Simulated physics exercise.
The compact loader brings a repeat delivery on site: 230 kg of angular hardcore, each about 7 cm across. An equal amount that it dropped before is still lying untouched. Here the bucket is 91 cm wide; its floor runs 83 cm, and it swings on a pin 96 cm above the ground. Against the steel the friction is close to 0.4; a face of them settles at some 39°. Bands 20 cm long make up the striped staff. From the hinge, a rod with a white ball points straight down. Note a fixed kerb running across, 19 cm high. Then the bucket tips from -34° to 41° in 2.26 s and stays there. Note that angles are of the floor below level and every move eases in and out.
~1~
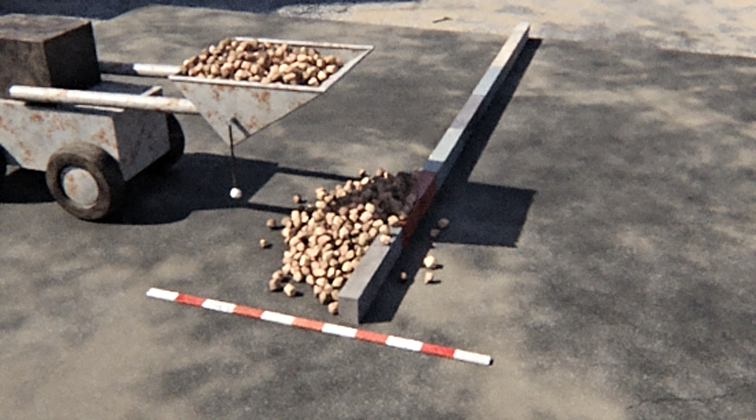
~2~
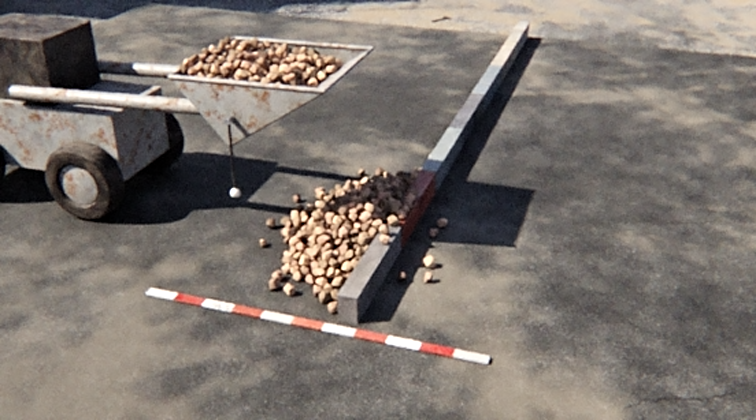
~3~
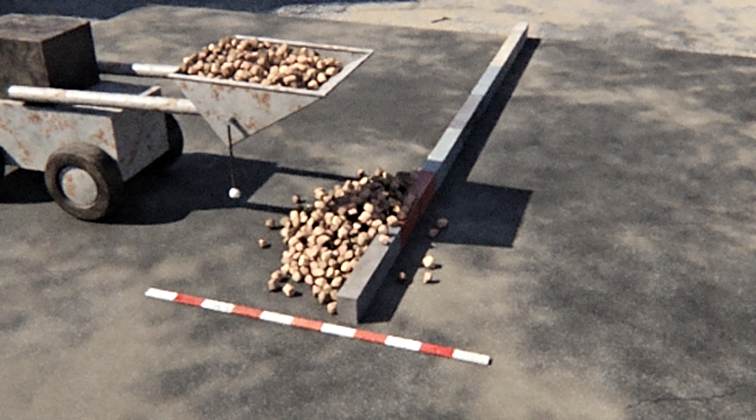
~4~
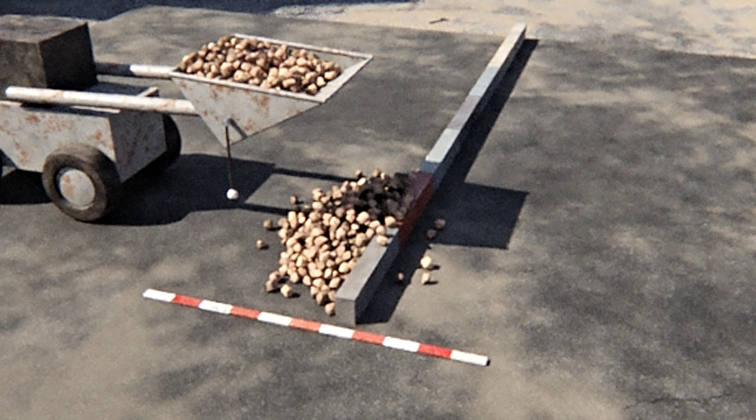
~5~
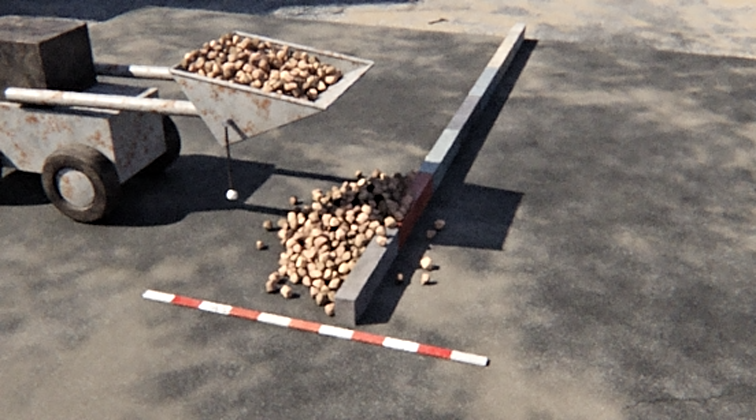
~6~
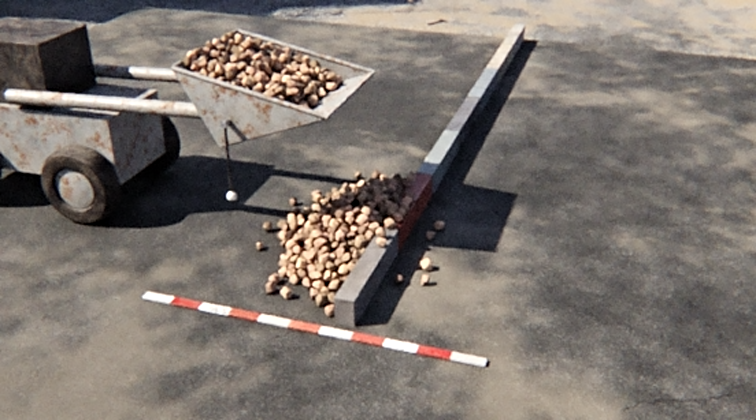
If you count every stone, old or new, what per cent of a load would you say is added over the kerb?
I would say about 3 per cent.
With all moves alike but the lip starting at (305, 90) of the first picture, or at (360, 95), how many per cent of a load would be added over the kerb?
First place: Roughly 0 %; second place: Roughly 35 %.
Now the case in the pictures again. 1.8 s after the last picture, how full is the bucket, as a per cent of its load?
Close to 30 per cent of the load.
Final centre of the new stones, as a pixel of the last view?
Their centre rests close to (341, 207).
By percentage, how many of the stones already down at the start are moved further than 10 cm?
Some 0 percent, give or take.
Then, 1.1 s after the last picture the floor is at 29°; in per cent of one load, 99 in the bucket, 101 on this side of the kerb, 1 over the kerb; the foremost stones are at (416, 239).
Then, 1.8 s after the last picture the floor is at 41°; in per cent of one load, 29 in the bucket, 170 on this side of the kerb, 1 over the kerb; the foremost stones are at (418, 238).
Then, 2.1 s after the last picture the floor is at 41°; in per cent of one load, 15 in the bucket, 183 on this side of the kerb, 3 over the kerb; the foremost stones are at (441, 245).
Then, 4.6 s after the last picture the floor is at 41°; in per cent of one load, 8 in the bucket, 188 on this side of the kerb, 4 over the kerb; the foremost stones are at (447, 257). Net gain over the kerb, 3.
